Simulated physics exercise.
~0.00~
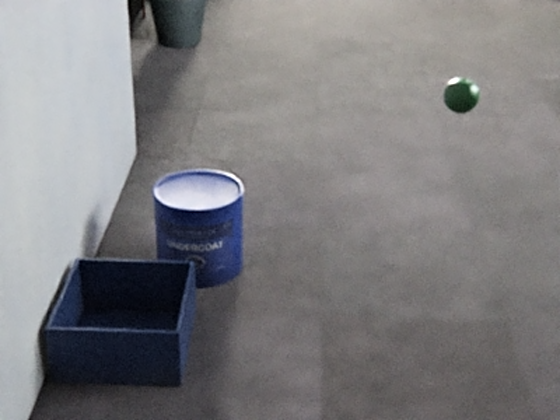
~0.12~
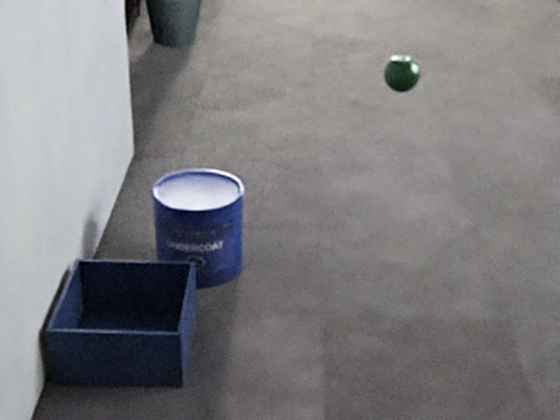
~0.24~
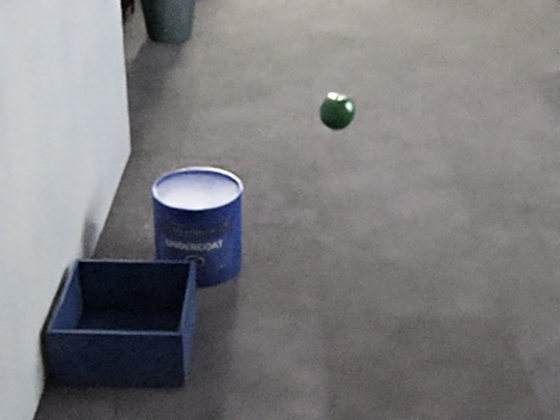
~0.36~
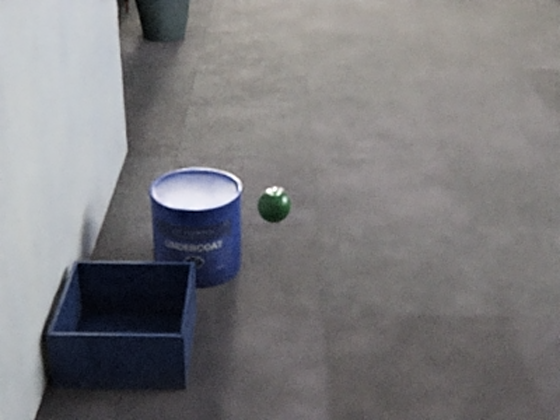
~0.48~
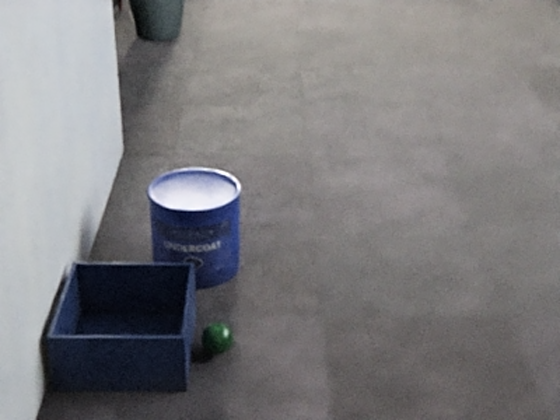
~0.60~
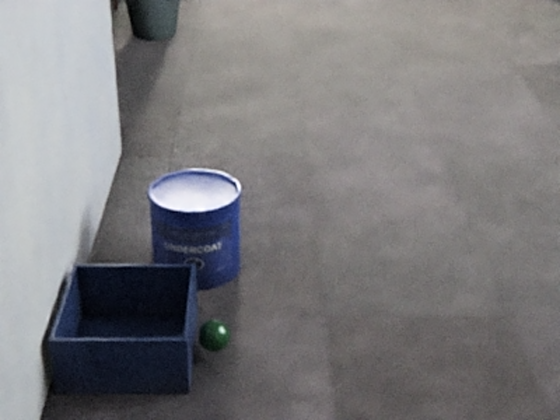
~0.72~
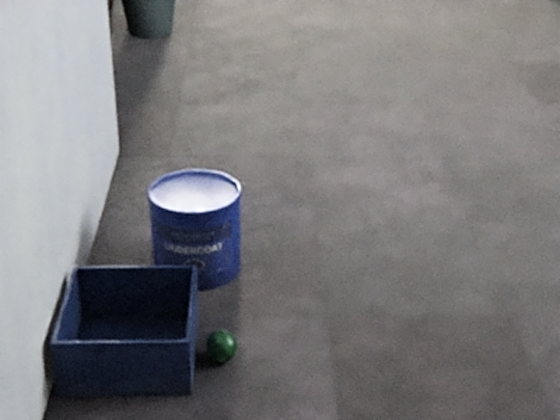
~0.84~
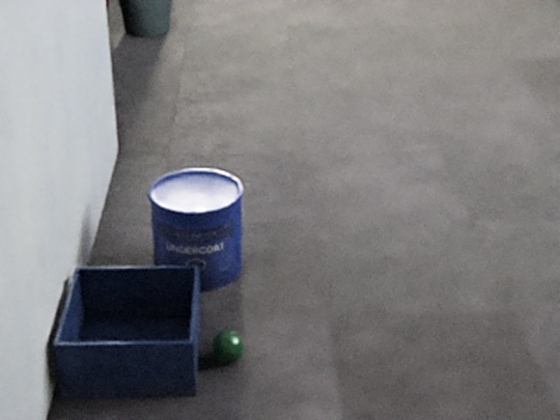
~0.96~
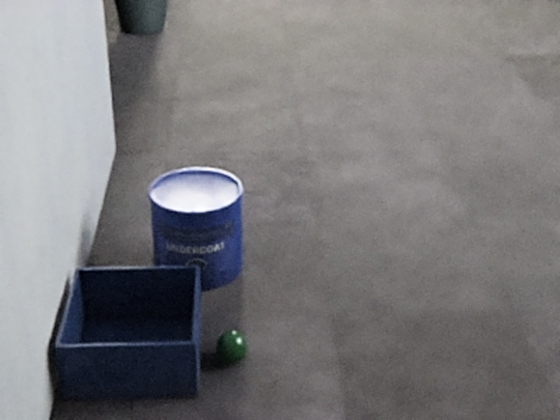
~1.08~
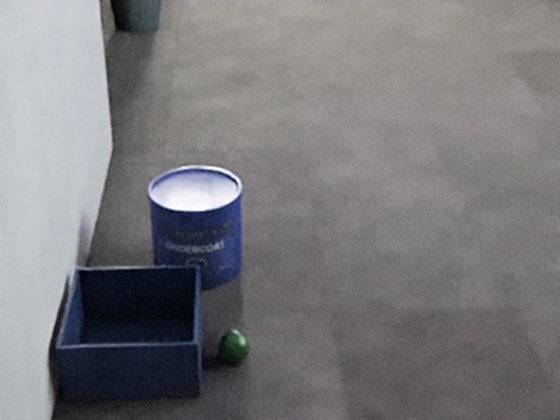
A green ball flies left, drops beside the blue box, and rests outside it.
